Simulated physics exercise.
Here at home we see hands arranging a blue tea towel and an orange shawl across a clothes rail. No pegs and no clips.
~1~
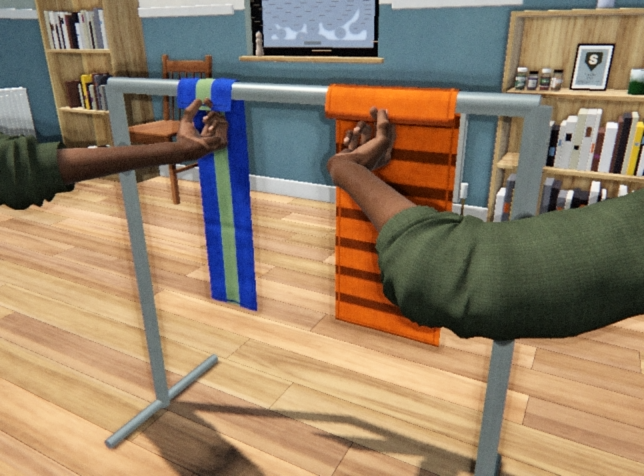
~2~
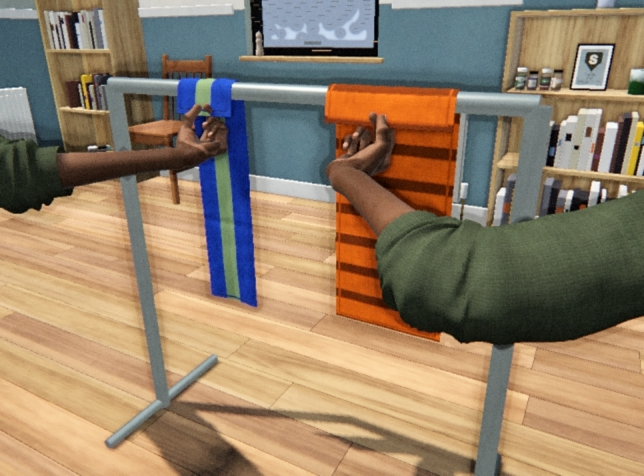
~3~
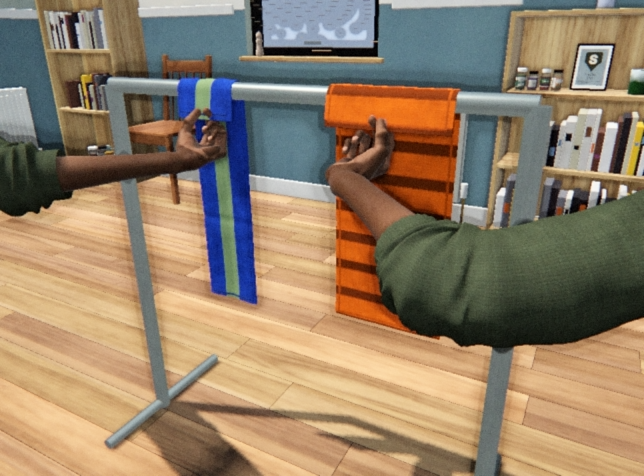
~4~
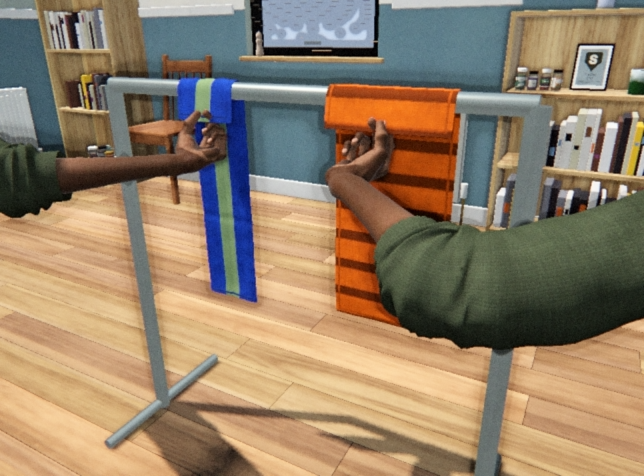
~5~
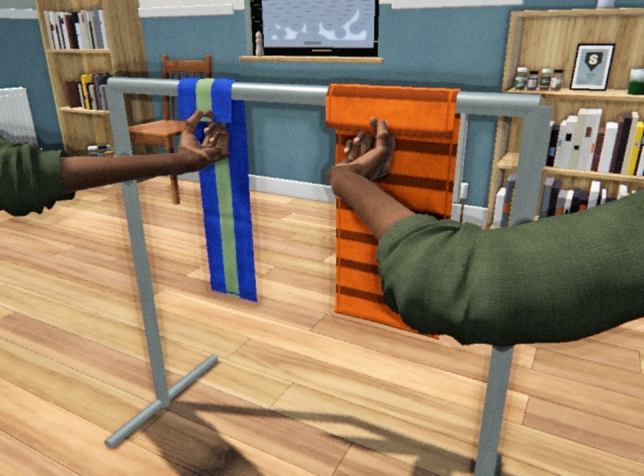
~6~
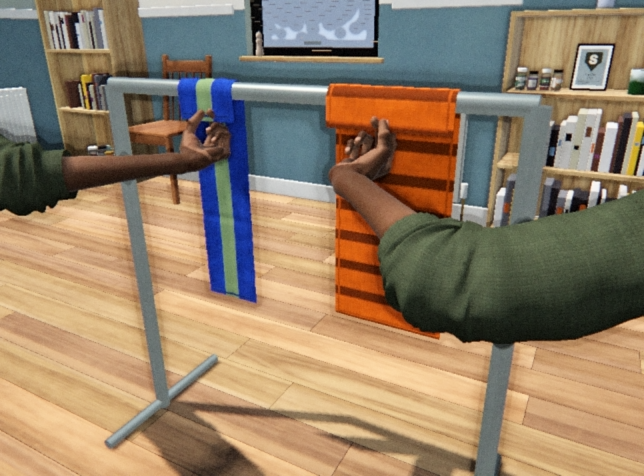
Two hands making slight movements against a blue striped cloth and an orange striped cloth draped over a metal rail indoors.
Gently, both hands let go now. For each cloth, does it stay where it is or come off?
Outcome: Blue tea towel: Falls; orange shawl: Falls.
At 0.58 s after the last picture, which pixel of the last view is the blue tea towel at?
It's somewhere around pixel (246, 422).
Then, 0.34 s on from there, tea towel clear of the rail and dropping near (233, 272); shawl clear of the rail and dropping near (386, 310).
Then, 0.58 s on from there, tea towel in a heap on the floor near (246, 422); shawl in a heap on the floor.
In the end, tea towel in a heap on the floor near (244, 433); shawl in a heap on the floor. The blue tea towel is pulled off by its long side and the orange shawl slides off.
